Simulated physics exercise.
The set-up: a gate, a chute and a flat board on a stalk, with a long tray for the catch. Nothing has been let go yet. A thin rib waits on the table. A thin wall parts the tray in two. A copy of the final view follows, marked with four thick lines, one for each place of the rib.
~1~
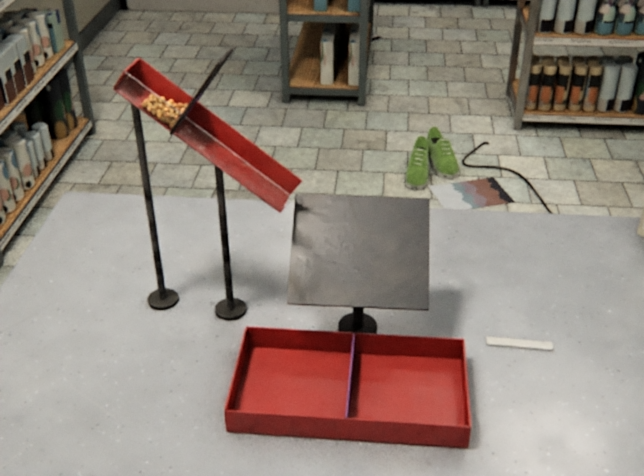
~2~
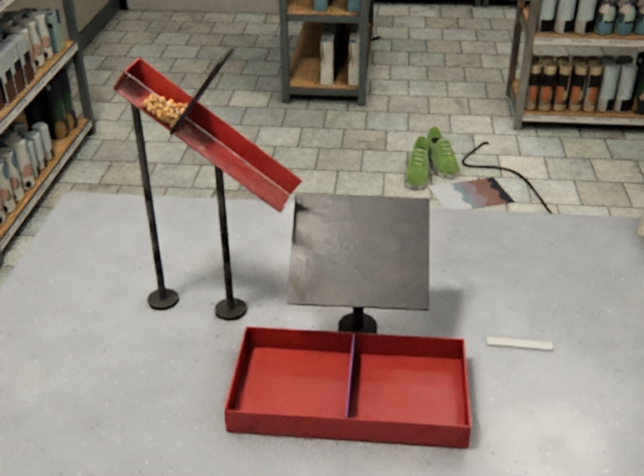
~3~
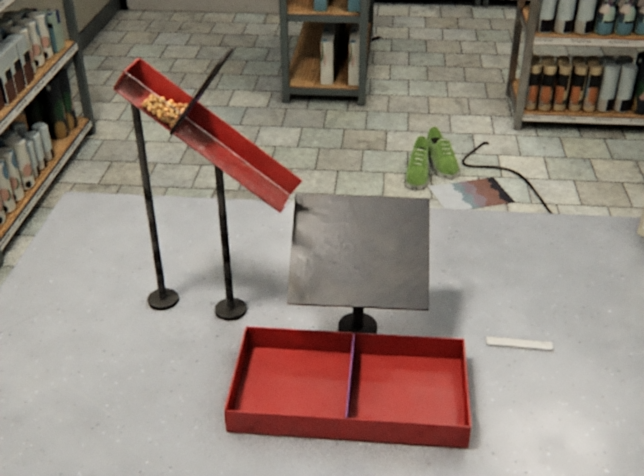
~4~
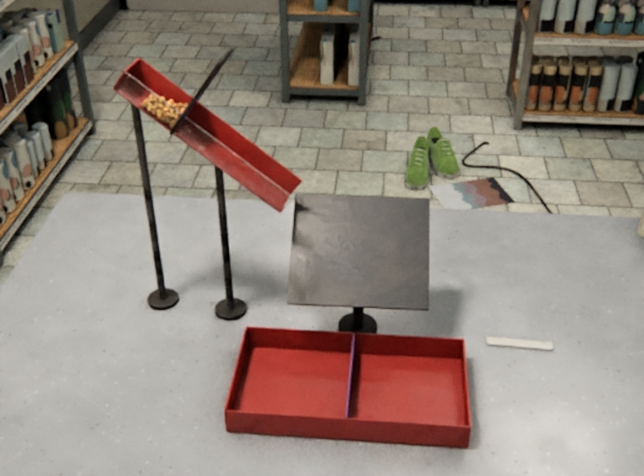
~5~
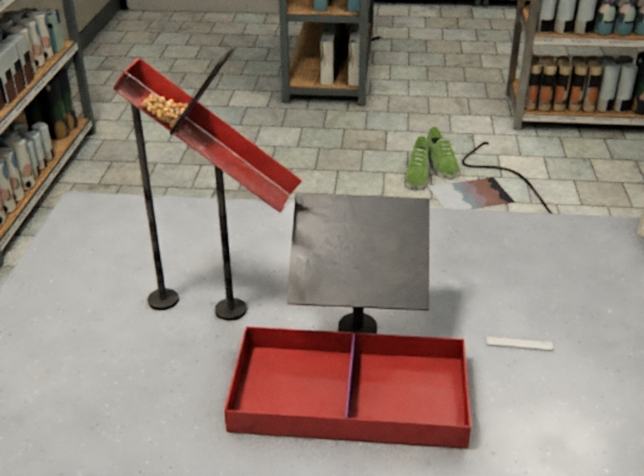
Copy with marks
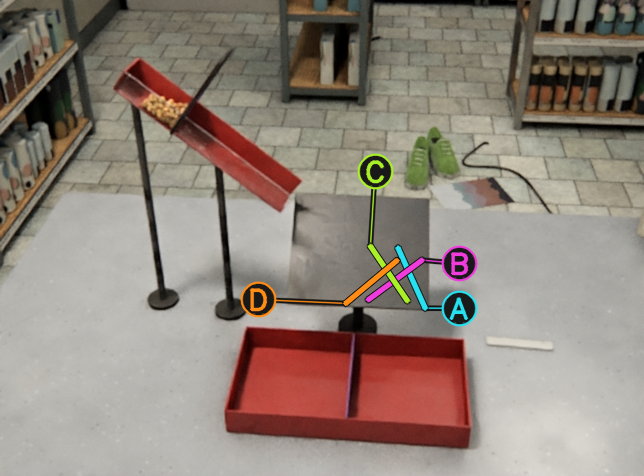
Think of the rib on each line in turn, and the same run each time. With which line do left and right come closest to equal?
The best line is B.
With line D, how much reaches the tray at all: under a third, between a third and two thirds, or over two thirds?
It is over two thirds.
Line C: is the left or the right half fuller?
Right.
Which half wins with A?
The right half.
On the marked copy, line A from (397, 247) to (425, 308); line B from (422, 260) to (368, 299); line C from (370, 246) to (407, 300); line D from (397, 260) to (345, 303).
With A, of what is caught, about a tenth in the left half, the larger part in the right.
With B, of what is caught, roughly two thirds in the left half, roughly a third in the right.
With C, of what is caught, about a tenth in the left half, the larger part in the right.
With D, of what is caught, the larger part in the left half, about a tenth in the right.
